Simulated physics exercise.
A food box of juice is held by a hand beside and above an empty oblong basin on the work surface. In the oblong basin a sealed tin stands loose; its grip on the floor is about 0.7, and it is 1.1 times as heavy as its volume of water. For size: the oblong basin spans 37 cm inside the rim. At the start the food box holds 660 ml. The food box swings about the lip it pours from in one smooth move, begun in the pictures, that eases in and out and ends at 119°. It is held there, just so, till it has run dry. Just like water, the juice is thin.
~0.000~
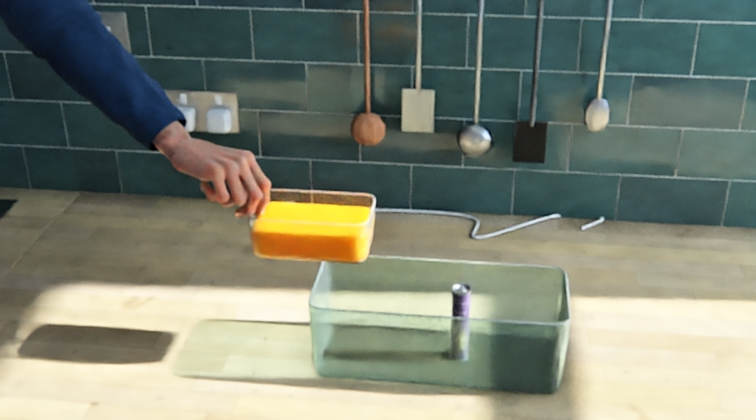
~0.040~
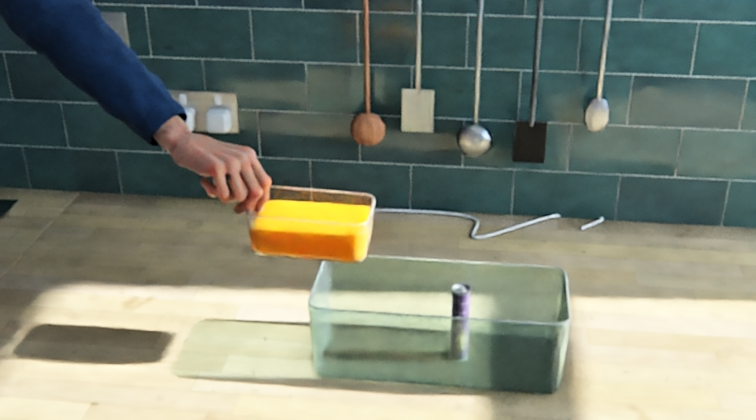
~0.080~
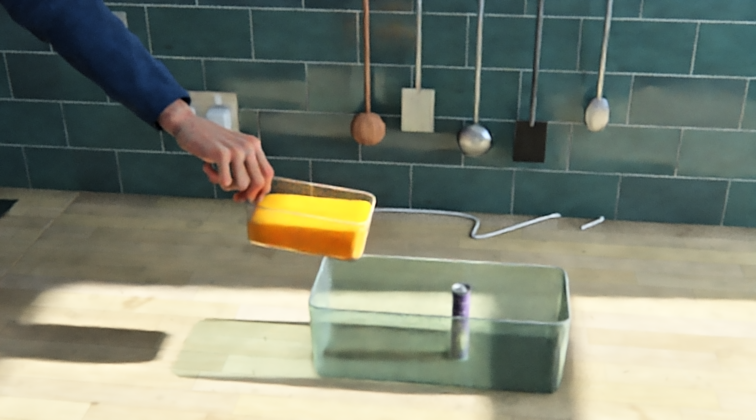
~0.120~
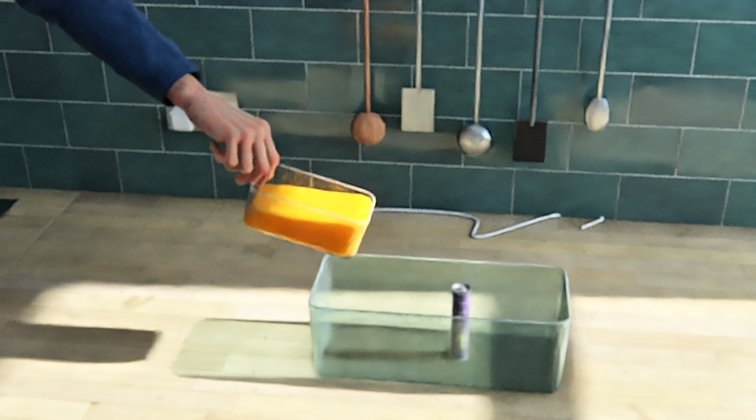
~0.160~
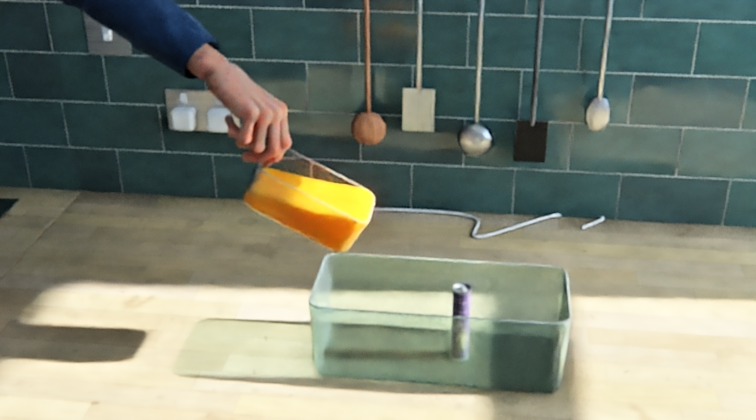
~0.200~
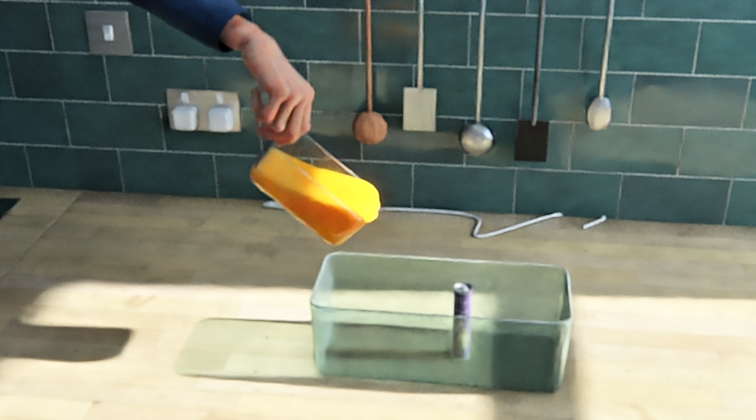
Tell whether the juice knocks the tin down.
It overbalances.
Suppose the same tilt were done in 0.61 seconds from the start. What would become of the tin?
The tin tips over.
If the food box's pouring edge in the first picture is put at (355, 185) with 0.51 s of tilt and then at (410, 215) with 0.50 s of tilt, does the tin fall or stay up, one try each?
In the first try it comes down; in the second it remains standing.
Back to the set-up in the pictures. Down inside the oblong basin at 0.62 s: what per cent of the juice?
The share is close to 92 percent.
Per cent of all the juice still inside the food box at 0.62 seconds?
0 %.
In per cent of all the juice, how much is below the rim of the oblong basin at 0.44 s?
Roughly 14 per cent.
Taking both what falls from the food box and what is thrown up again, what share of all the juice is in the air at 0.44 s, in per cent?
66 per cent.
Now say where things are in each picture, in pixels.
In the first picture, tilt 0°; pouring edge (372, 211); surface from (258, 213) to (370, 219); the oblong basin's rim runs from (317, 280) to (568, 296); the tin's top is at (462, 291).
In the second picture, tilt 2°; pouring edge (371, 211); surface from (257, 212) to (369, 218).
In the third picture, tilt 7°; pouring edge (371, 211); surface from (256, 206) to (369, 213).
In the fourth picture, tilt 16°; pouring edge (371, 211); surface from (254, 194) to (370, 207).
In the fifth picture, tilt 28°; pouring edge (371, 211); surface from (253, 177) to (372, 203); 1 per cent is over the edge.
In the sixth picture, tilt 41°; pouring edge (372, 210); surface from (261, 155) to (354, 189); 5 per cent is over the edge.
After 0.44 s the tilt is 115° and 20 per cent is still to pour; the tin stands where it began.
After 0.62 s the tilt is 119° and 0 per cent is still to pour; the tin leans 32°.
After 0.80 s the tilt is 119° and 0 per cent is still to pour; the tin lies on its side.
After 1.00 s the tilt is 119° and 0 per cent is still to pour; the tin lies on its side.
In the end the tin lies on its side.
